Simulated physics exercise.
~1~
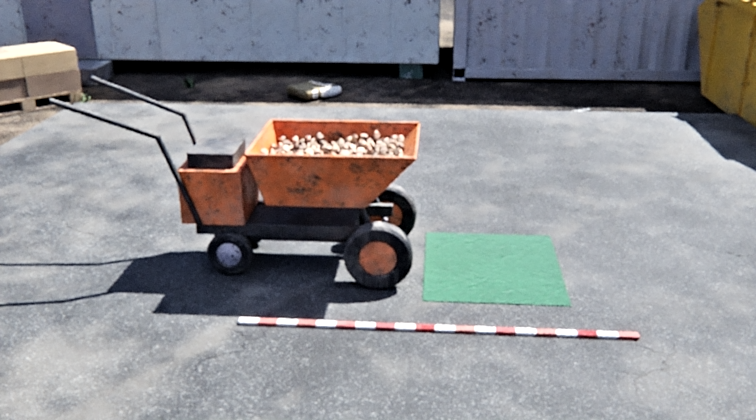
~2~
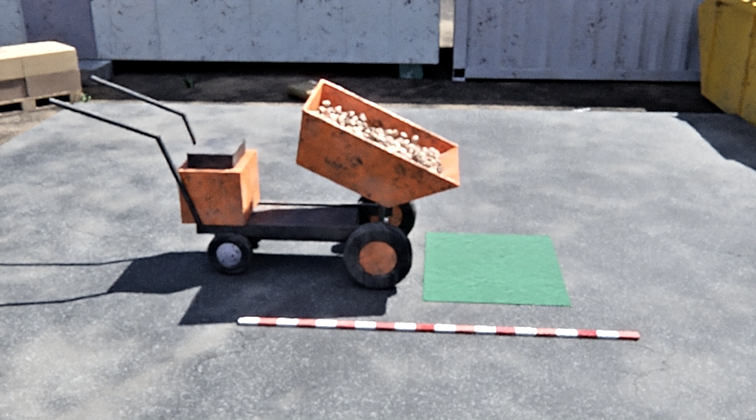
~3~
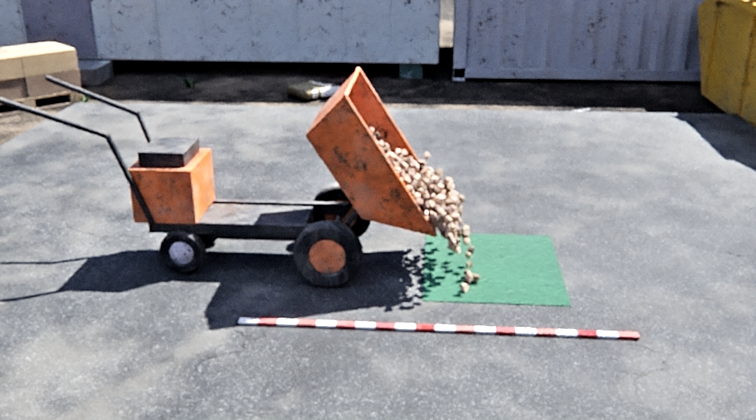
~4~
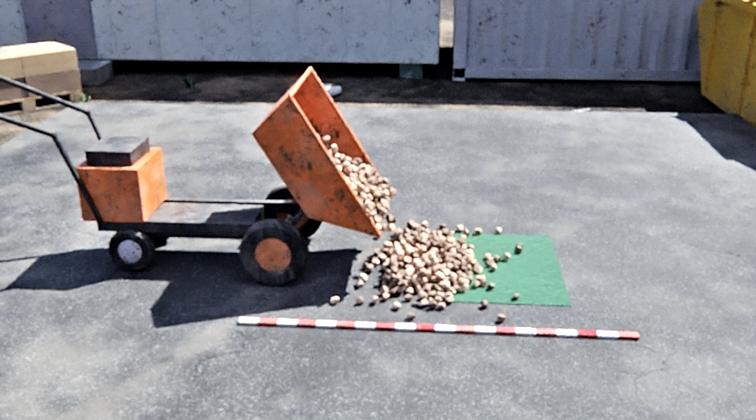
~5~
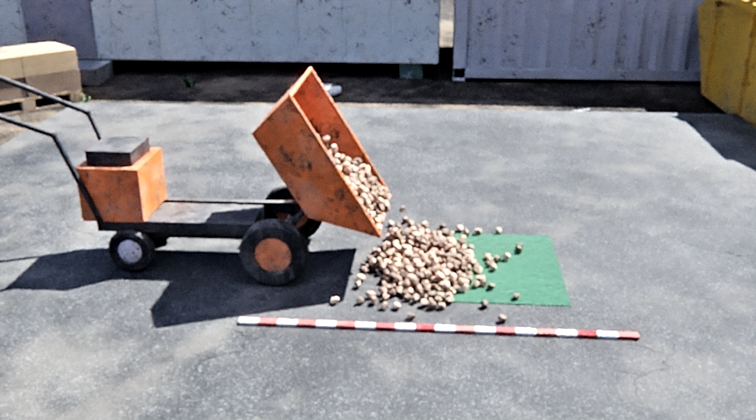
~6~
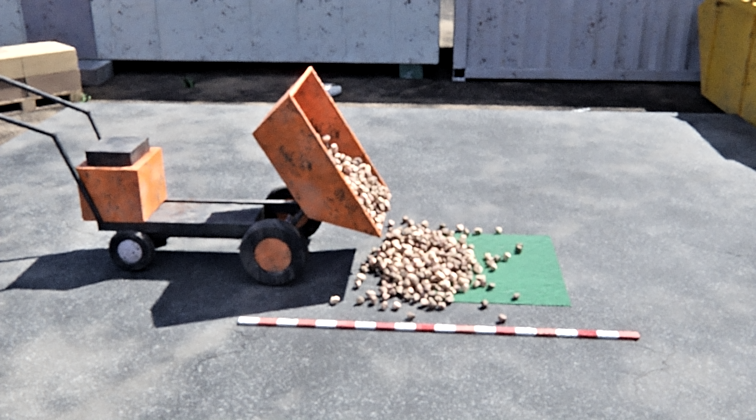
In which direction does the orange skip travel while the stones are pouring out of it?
The skip travels to the left, carried along as the whole barrow draws back from the green sheet.
